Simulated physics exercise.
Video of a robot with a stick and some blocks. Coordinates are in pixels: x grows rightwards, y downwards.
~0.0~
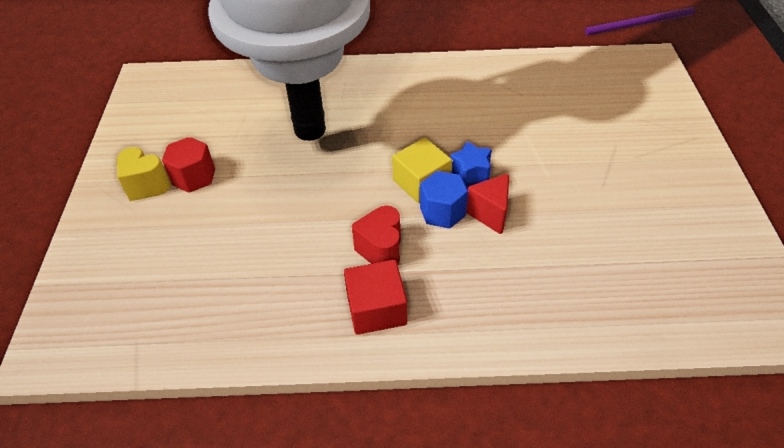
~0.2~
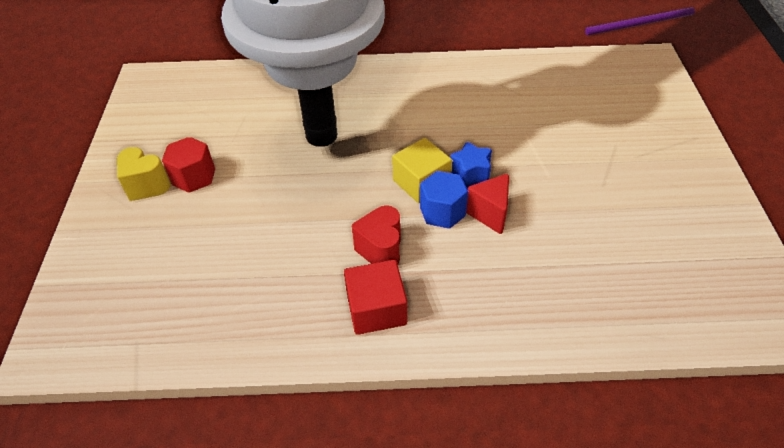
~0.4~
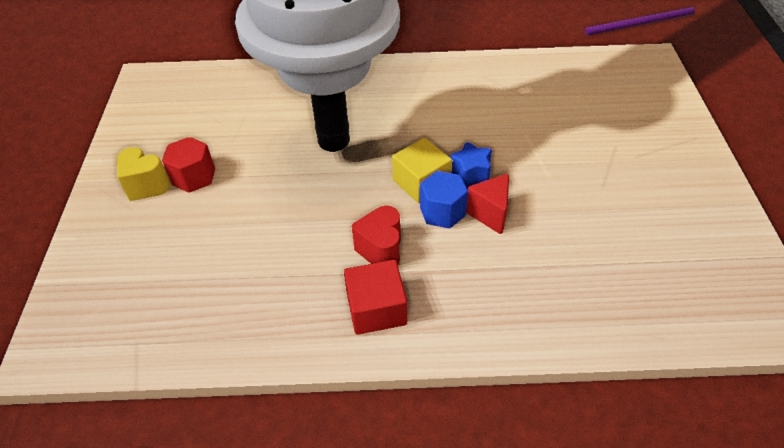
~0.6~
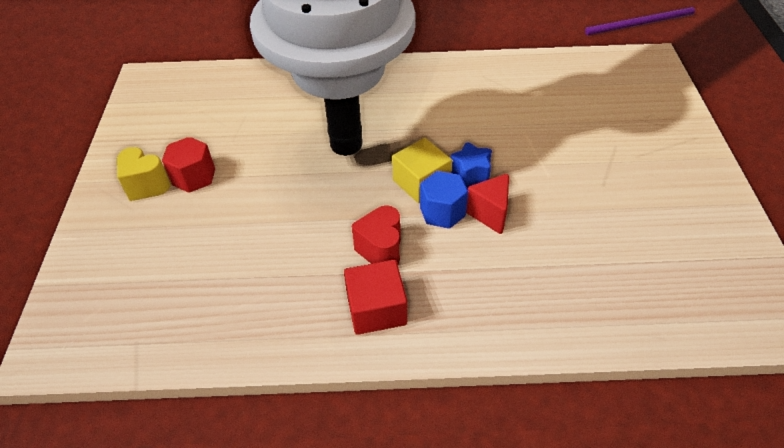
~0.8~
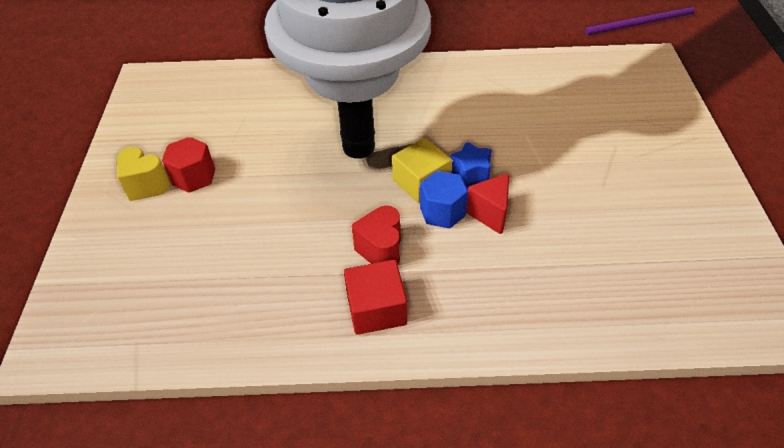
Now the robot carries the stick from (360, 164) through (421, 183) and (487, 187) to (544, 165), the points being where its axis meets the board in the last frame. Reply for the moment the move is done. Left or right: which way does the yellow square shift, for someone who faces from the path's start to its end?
Gets pushed right.
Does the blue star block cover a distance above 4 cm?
The answer is yes.
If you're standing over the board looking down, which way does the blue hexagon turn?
From above, the blue hexagon will be seen to turn clockwise.
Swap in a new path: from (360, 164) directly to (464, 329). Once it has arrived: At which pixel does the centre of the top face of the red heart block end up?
So, by the moment the path ends, you'll find the top centre of the red heart block at (378, 248).
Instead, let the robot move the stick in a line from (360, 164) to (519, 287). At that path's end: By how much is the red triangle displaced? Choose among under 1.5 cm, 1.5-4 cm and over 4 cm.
The red triangle moves 1.5-4 cm.
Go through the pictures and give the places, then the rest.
The first frame shows stick's lower end at (310, 132); yellow square at (422, 157); blue hexagon at (444, 186); blue star block at (473, 156); red triangle at (494, 189).
The second frame shows stick at (322, 137); blocks still.
The third frame shows stick at (334, 142); blocks still.
The fourth frame shows stick at (347, 146); blocks still.
The fifth frame shows stick at (359, 149); yellow square at (422, 157); blue hexagon at (444, 186); blue star block at (473, 156); red triangle at (494, 189).
The first path, step by step. One third of the way, stick at (422, 168); yellow square at (455, 176); blue hexagon at (474, 208); blue star block at (483, 155); red triangle at (515, 194), turned 50° anticlockwise.
Two thirds of the way, stick at (490, 171); yellow square at (488, 192), turned 30° clockwise; blue hexagon at (490, 229), turned 30° clockwise; blue star block at (519, 149), turned 70° anticlockwise; red triangle at (531, 199), turned 75° anticlockwise.
At the end, stick at (547, 149); yellow square at (488, 192), turned 30° clockwise; blue hexagon at (490, 229), turned 30° clockwise; blue star block at (574, 128), turned 75° anticlockwise; red triangle at (531, 199), turned 75° anticlockwise.
